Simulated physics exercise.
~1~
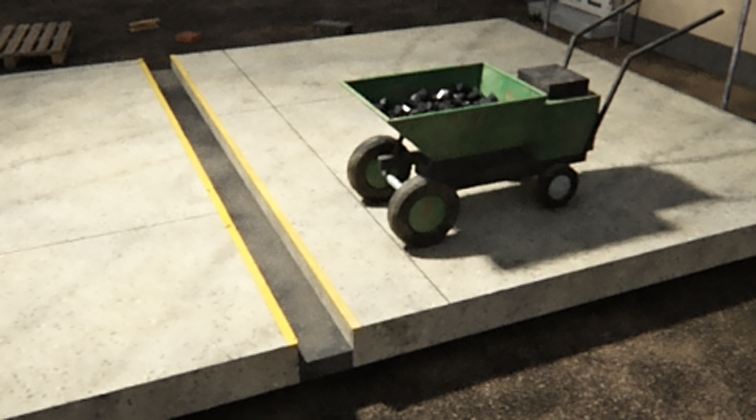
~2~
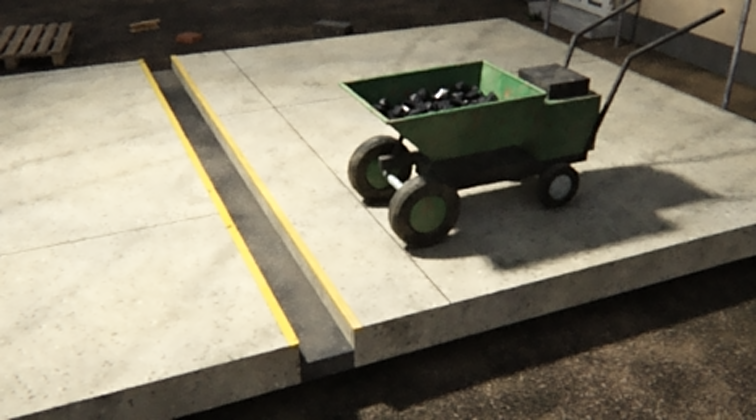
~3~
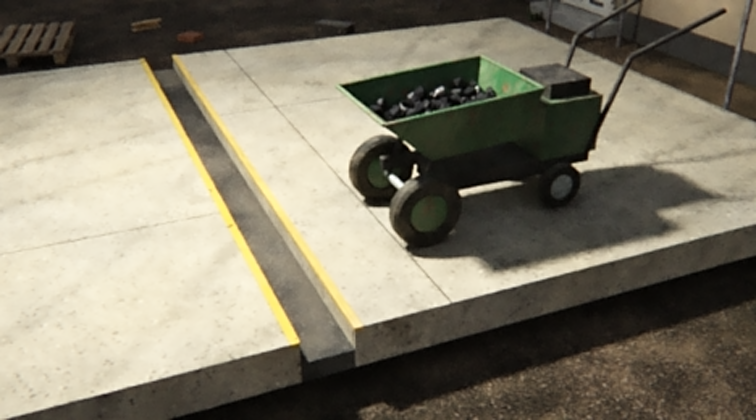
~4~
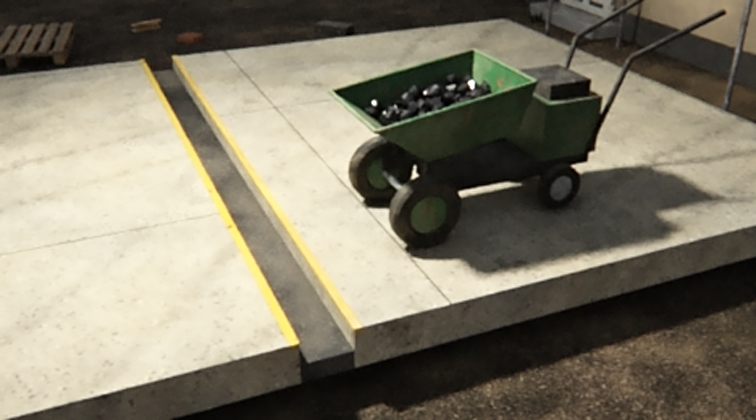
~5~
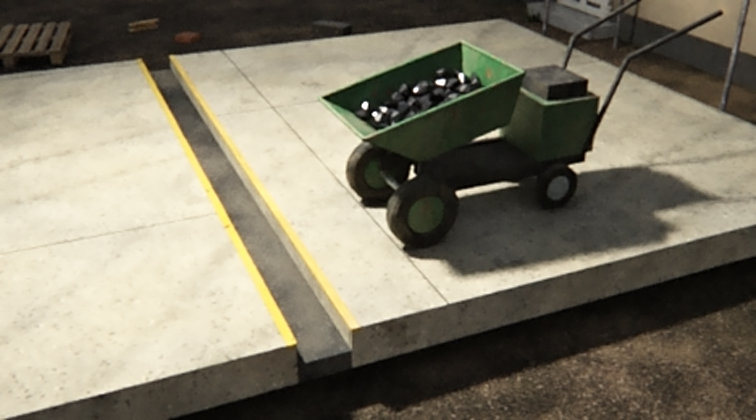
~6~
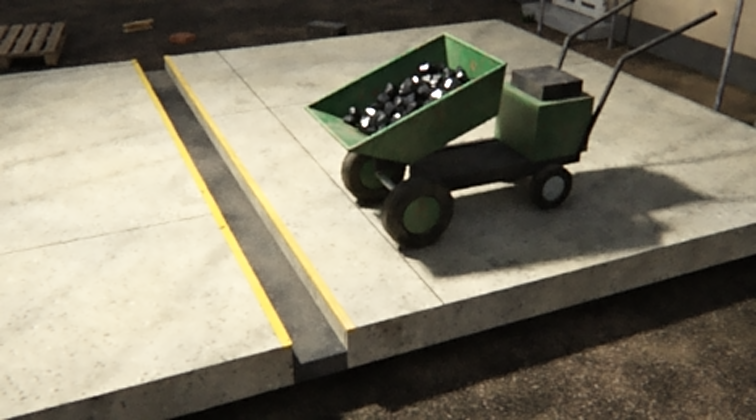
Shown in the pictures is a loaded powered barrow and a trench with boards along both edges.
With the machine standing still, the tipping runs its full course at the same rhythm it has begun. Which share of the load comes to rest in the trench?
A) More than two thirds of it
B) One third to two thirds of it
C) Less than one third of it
Answer: A.
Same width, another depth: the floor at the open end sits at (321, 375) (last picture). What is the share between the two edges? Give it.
I'd guess about 100 %.
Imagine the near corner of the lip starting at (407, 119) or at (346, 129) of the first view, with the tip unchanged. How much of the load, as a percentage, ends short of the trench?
Result: Try 1 = 20 %, try 2 = 0 %.
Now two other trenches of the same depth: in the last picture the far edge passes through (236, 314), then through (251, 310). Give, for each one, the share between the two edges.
You'd get 100 % in the first case and 90 % in the second.
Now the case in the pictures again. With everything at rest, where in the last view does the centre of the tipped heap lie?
(267, 252).
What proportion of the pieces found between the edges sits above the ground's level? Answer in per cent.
Close to 30 percent.
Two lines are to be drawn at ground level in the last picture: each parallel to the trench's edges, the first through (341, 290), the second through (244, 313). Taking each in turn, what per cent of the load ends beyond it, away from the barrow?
Result, first then second: 100 %, 0 %.
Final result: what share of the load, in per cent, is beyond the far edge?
It works out to close to 5 per cent.
Just after the last frame, skip tipped steeply; every one in the skip.
A moment on, skip tipped steeply; the larger part in the skip; just a few short of the trench; roughly a quarter in or heaped over the trench; just a few falling.
Further on, skip tipped right over; about a tenth in the skip; about a tenth short of the trench; the larger part in or heaped over the trench; about a tenth beyond it.
When it is over, skip tipped right over; just a few in the skip; about a tenth short of the trench; the larger part in or heaped over the trench; about a tenth beyond it.
